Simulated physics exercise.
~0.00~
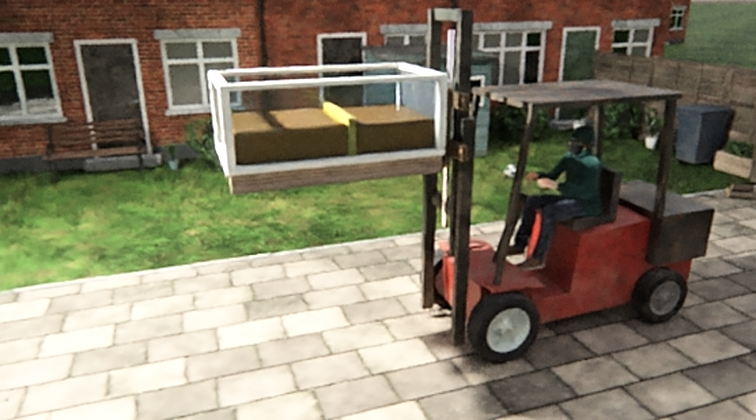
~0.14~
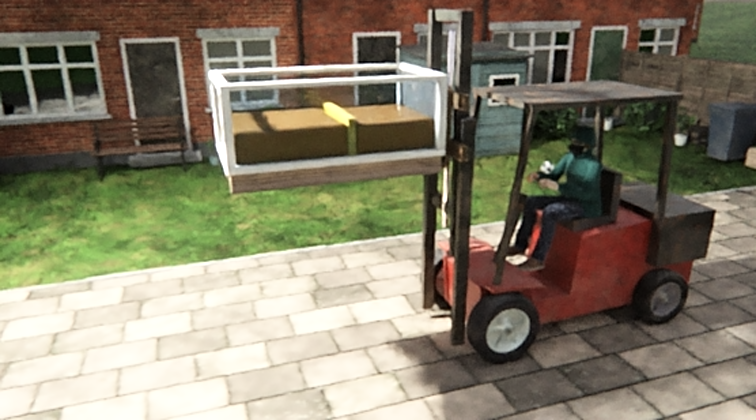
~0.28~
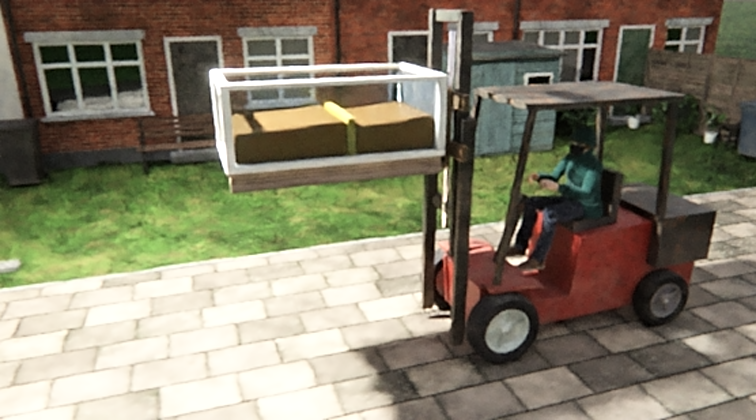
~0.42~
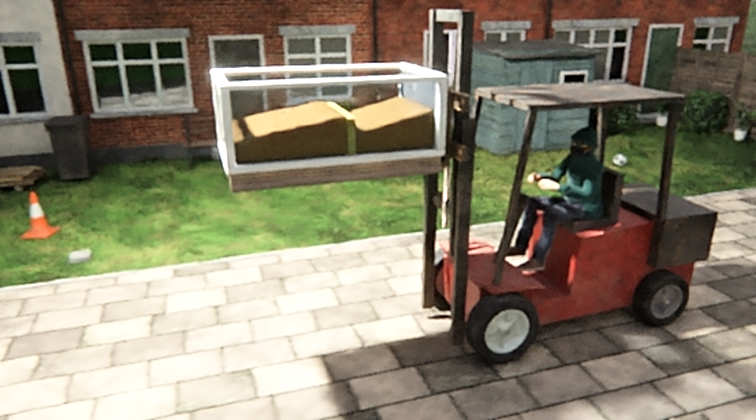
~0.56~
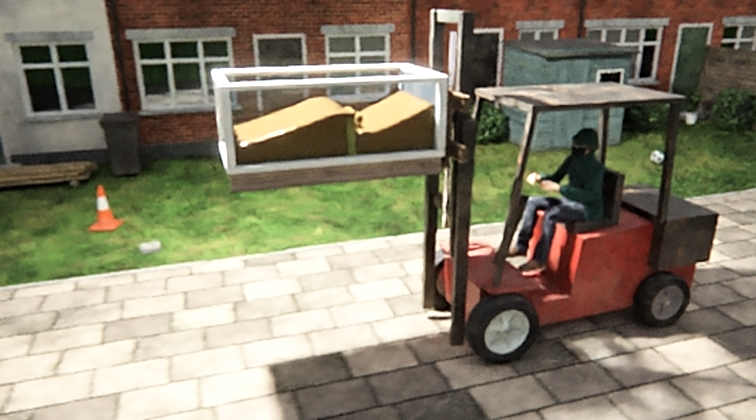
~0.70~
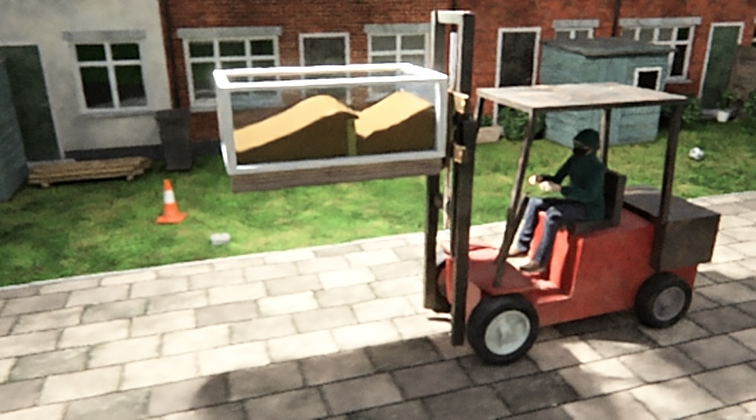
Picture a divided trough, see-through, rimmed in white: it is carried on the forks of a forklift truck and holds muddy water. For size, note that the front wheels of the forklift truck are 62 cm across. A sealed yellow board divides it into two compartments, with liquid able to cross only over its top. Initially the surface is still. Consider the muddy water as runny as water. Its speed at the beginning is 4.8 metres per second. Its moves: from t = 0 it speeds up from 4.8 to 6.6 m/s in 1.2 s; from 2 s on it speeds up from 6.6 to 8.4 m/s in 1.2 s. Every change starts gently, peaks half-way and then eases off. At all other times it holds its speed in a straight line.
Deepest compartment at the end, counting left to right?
The second one.
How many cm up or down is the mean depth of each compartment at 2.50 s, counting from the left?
Starting on the left, it's 3 down and then 4 up.
Then, 1.50 s in, the compartments hold 21, 27 cm, left to right.
Then, 2.50 s in, the compartments hold 20, 28 cm, left to right.
Then, 3.70 s in, the compartments hold 20, 28 cm, left to right.
Then, 6.18 s in, the compartments hold 21, 27 cm, left to right.
